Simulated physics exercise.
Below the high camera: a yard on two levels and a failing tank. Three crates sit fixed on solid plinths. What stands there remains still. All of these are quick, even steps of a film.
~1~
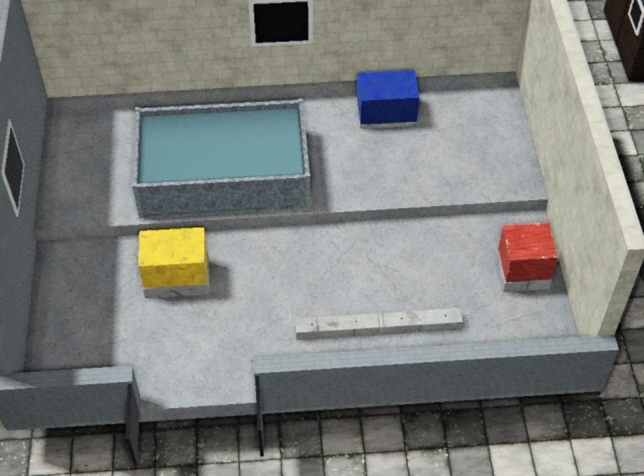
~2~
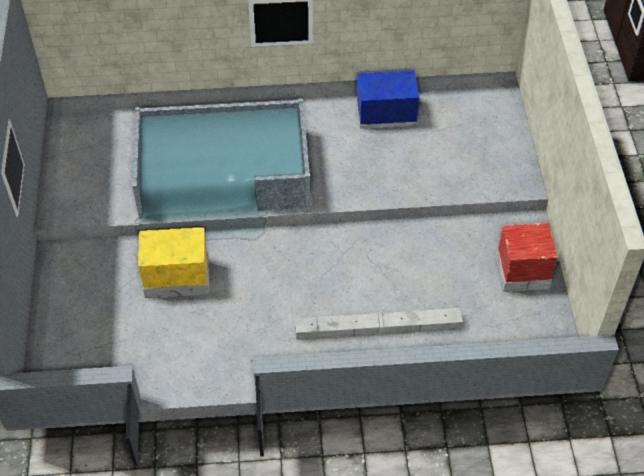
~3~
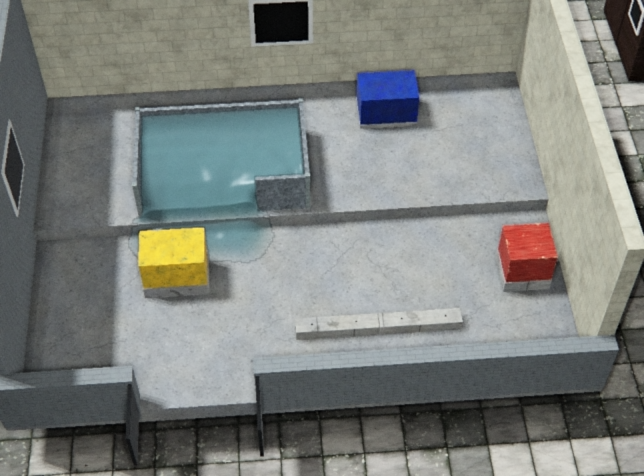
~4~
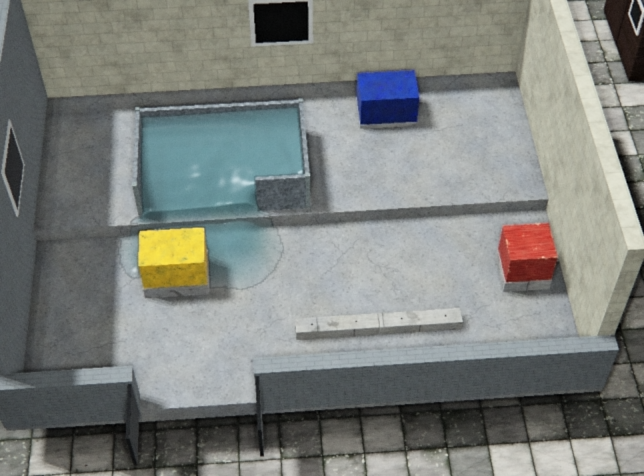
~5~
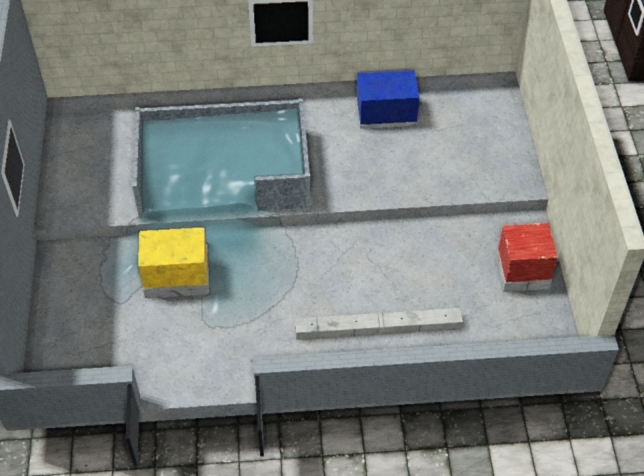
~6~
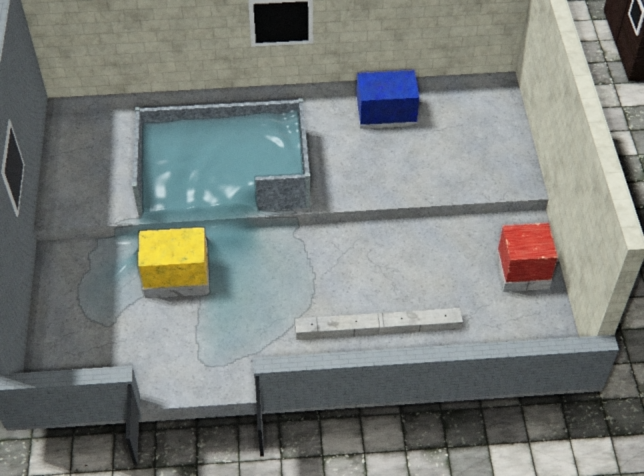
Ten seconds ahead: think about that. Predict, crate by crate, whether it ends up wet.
In order: I expect the red crate to never get touched; I expect the yellow crate to get touched; I expect the blue crate to never get touched.
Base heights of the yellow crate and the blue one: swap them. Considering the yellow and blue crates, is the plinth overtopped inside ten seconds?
In short: Yellow is reached; blue is not reached.
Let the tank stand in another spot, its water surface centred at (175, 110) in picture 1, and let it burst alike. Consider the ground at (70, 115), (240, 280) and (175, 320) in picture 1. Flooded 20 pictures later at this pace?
As listed: Dry, wet, under water.
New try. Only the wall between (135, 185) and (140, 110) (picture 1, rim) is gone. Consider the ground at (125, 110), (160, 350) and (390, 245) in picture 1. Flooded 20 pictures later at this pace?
Point by point: Drenched, drenched, unwetted.
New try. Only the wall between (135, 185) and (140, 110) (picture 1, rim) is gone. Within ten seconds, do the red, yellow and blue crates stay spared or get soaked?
My guess is red remains untouched, yellow remains untouched, and blue goes wet.
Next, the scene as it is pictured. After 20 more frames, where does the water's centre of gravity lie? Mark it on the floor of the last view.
My reading is close to (225, 280).
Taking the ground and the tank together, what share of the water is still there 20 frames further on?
My figure: Some 90 per cent.
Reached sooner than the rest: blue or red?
First to get wet: The red one.
A moment on, water covers 25 % of the floor; the red crate not reached, the yellow crate water round its plinth, the blue crate not reached.
Next, water covers 35 % of the floor; the red crate not reached, the yellow crate water round its plinth, the blue crate not reached.
Then, water covers 50 % of the floor; the red crate water round its plinth, the yellow crate water round its plinth, the blue crate not reached.
Later, water covers 55 % of the floor; the red crate water round its plinth, the yellow crate water round its plinth, the blue crate not reached.
In the end, water covers 55 % of the floor; the red crate stayed above the water, the yellow crate was topped, the blue crate stayed above the water.
